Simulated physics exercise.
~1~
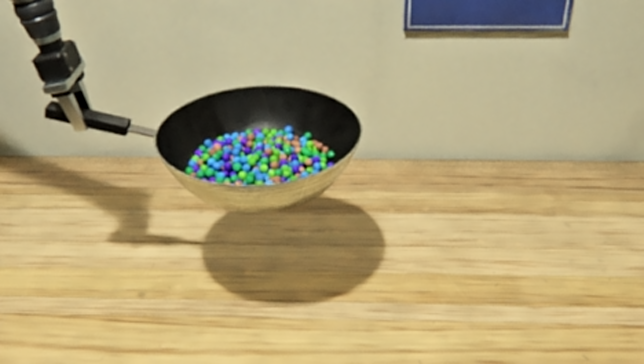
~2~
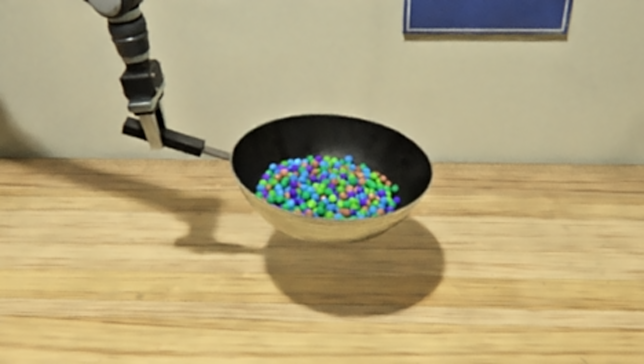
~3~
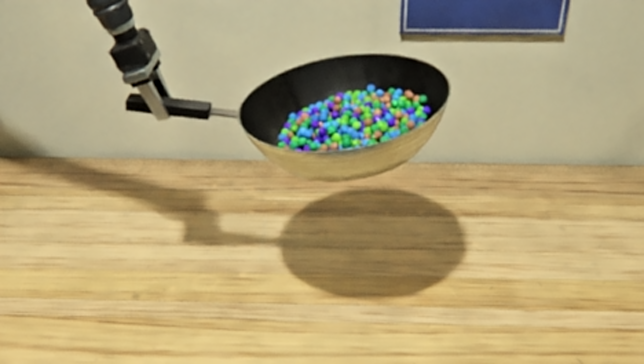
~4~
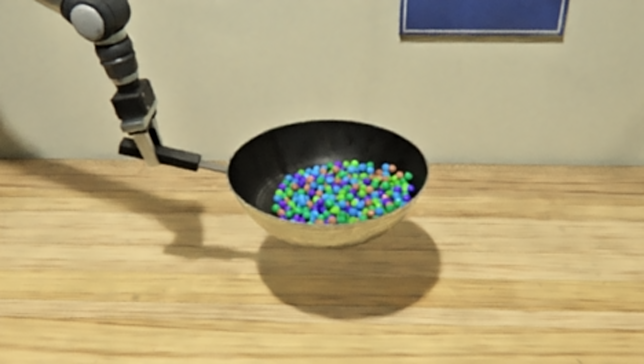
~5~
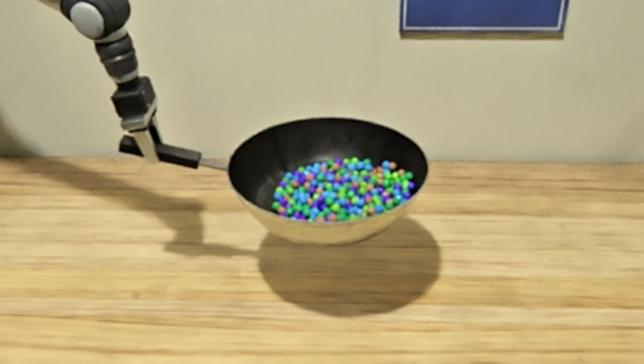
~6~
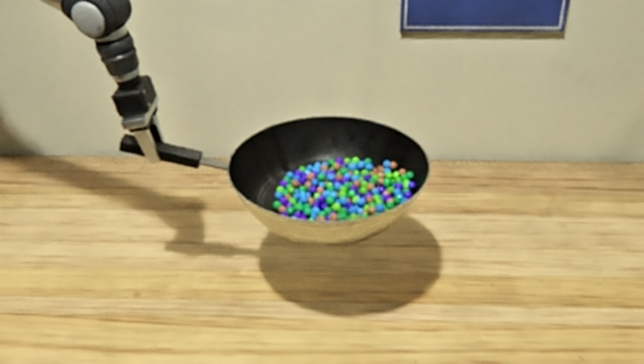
Above a wooden table, a robot arm moving a frying pan of colourful balls right, raising and tilting it, then lowering it level, nothing spilled.
